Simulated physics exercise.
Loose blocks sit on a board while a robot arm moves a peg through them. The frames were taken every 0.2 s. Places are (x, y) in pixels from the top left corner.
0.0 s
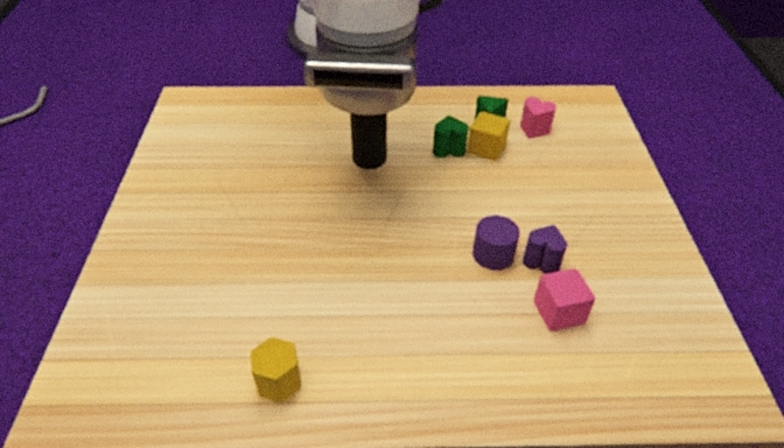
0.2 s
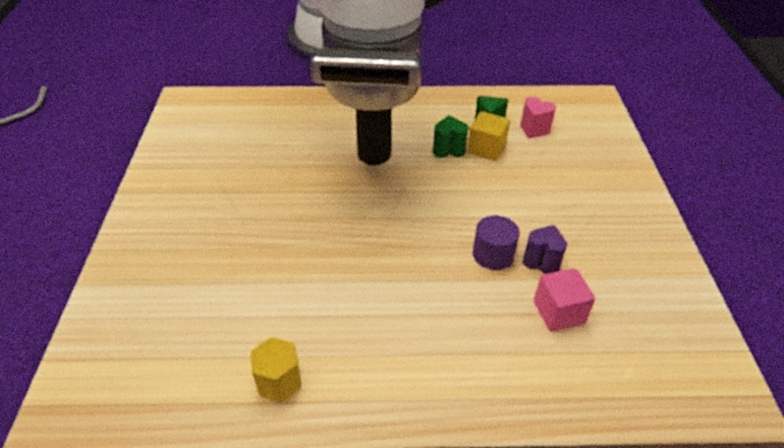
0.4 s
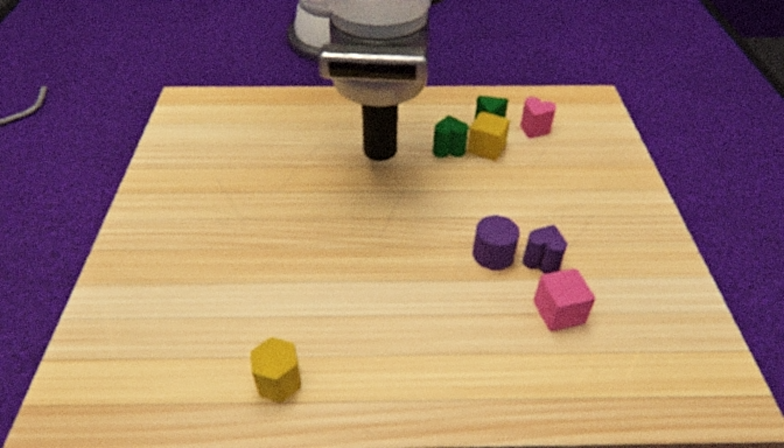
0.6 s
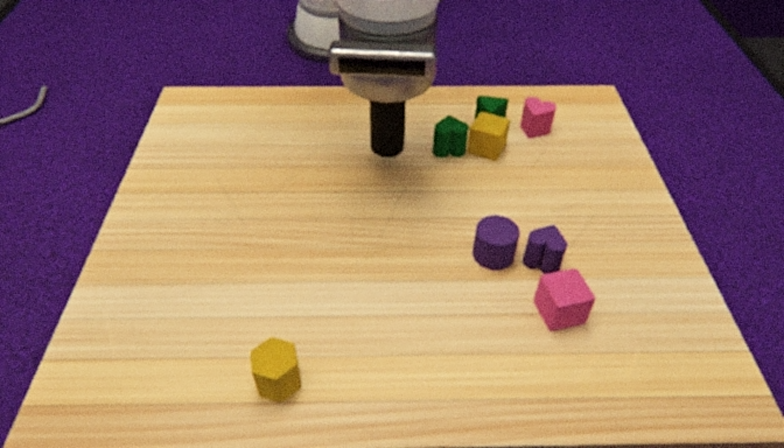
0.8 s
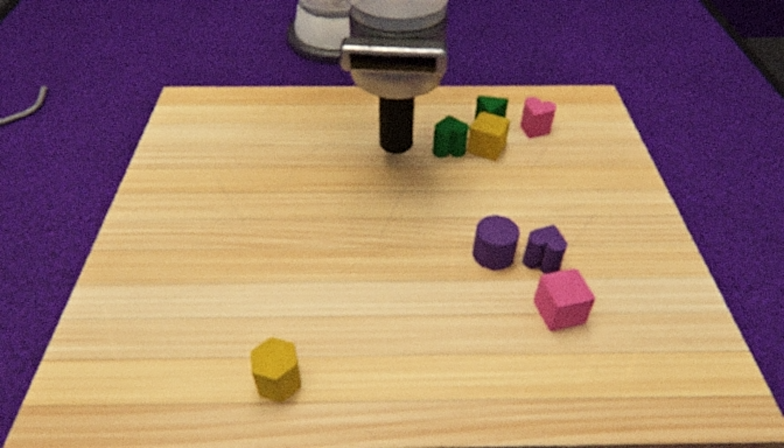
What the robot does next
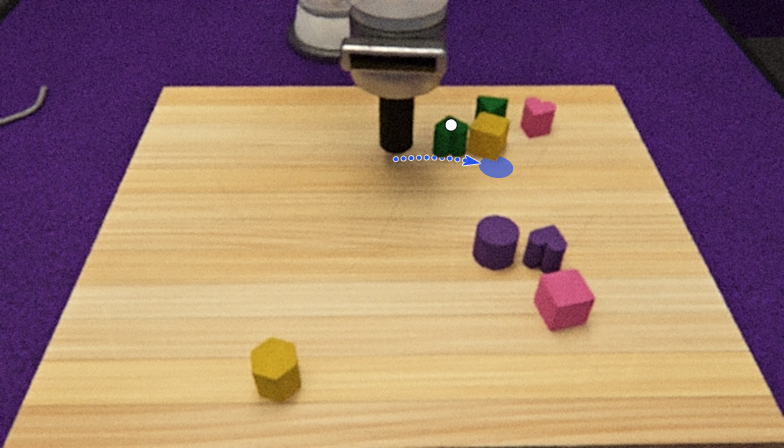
A robot arm slides its black peg slowly right across the board while the blocks stay still.
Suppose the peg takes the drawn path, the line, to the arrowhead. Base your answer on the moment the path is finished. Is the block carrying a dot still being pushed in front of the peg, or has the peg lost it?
When the path ends, it will sit ahead of the peg.
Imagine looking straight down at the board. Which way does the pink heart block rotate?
My answer: Anticlockwise.
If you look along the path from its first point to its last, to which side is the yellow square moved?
The yellow square is shifted sideways to the left, facing along the path from start to end.
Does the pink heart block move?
I'd say yes.
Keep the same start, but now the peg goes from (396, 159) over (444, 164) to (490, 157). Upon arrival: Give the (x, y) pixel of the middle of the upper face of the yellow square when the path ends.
It should be at (514, 117) by then.
Path on the board, from (396, 159) through (446, 158) to (496, 167); the dot is on the green heart block.
What follows on the original path. One third of the way, peg at (431, 143); green heart block at (464, 126); yellow square at (499, 123), turned 15° anticlockwise.
Two thirds of the way, peg at (464, 146); green heart block at (499, 130), turned 20° clockwise; yellow square at (523, 122), turned 60° anticlockwise.
At the end, peg at (499, 153); green heart block at (531, 133); yellow square at (547, 120), turned 80° anticlockwise; green three-sided block in place; pink heart block at (546, 101), turned 30° anticlockwise.
